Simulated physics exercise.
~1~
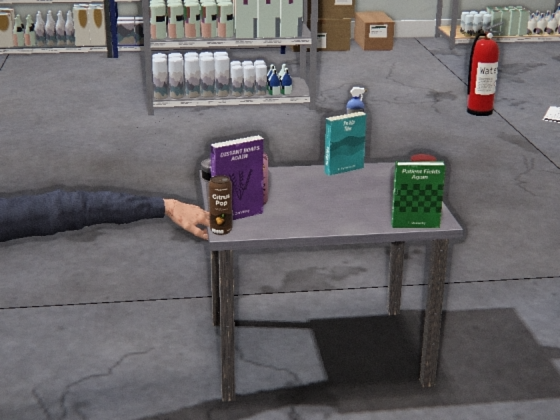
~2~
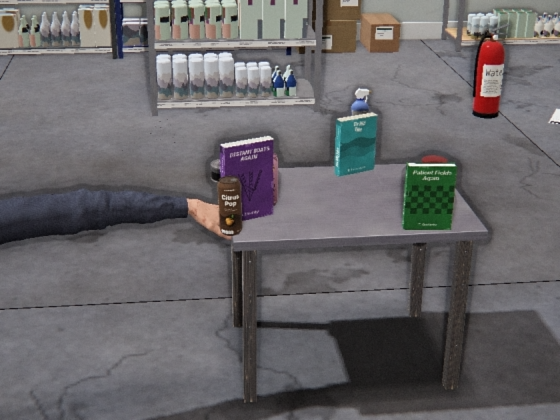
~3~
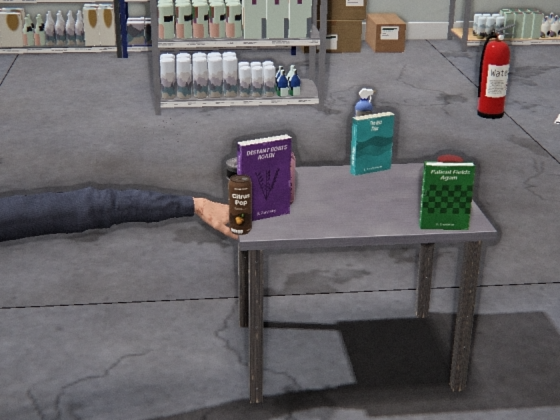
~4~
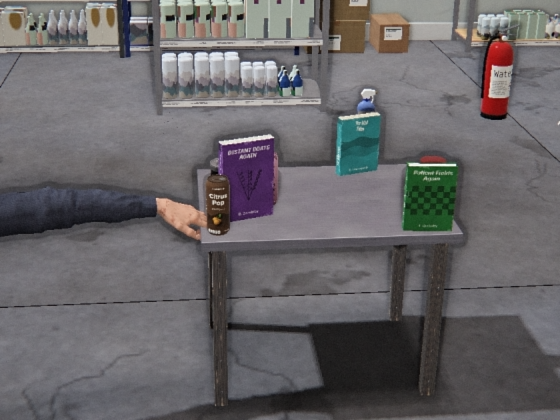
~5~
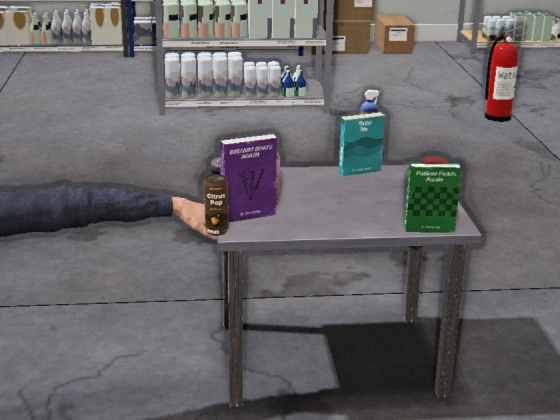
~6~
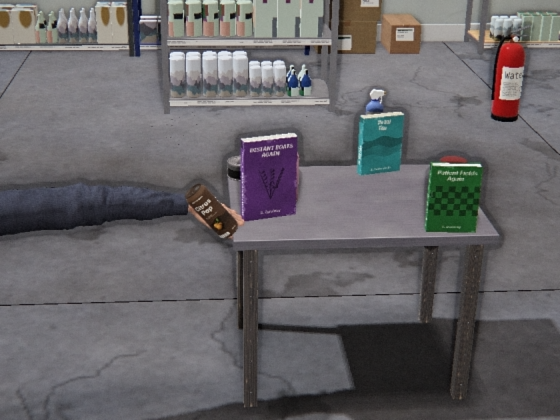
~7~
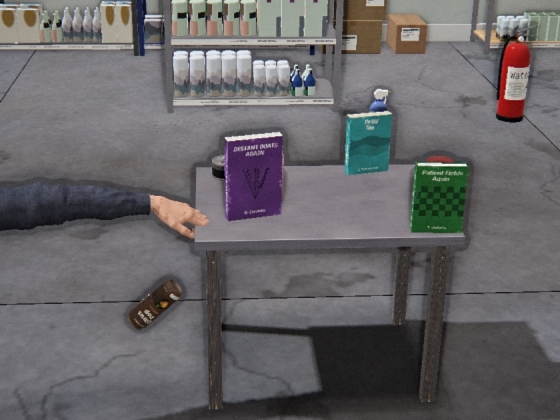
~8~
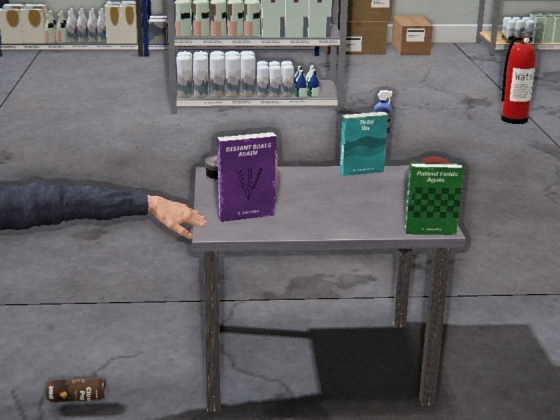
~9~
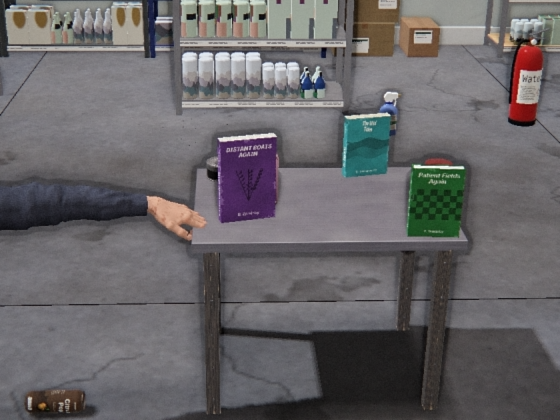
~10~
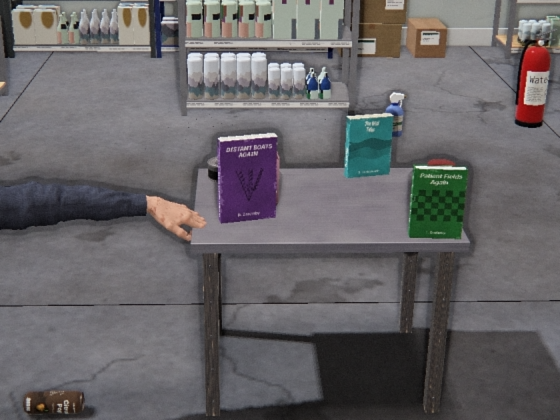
A table jerks right and left repeatedly, and a brown can falls to the floor.
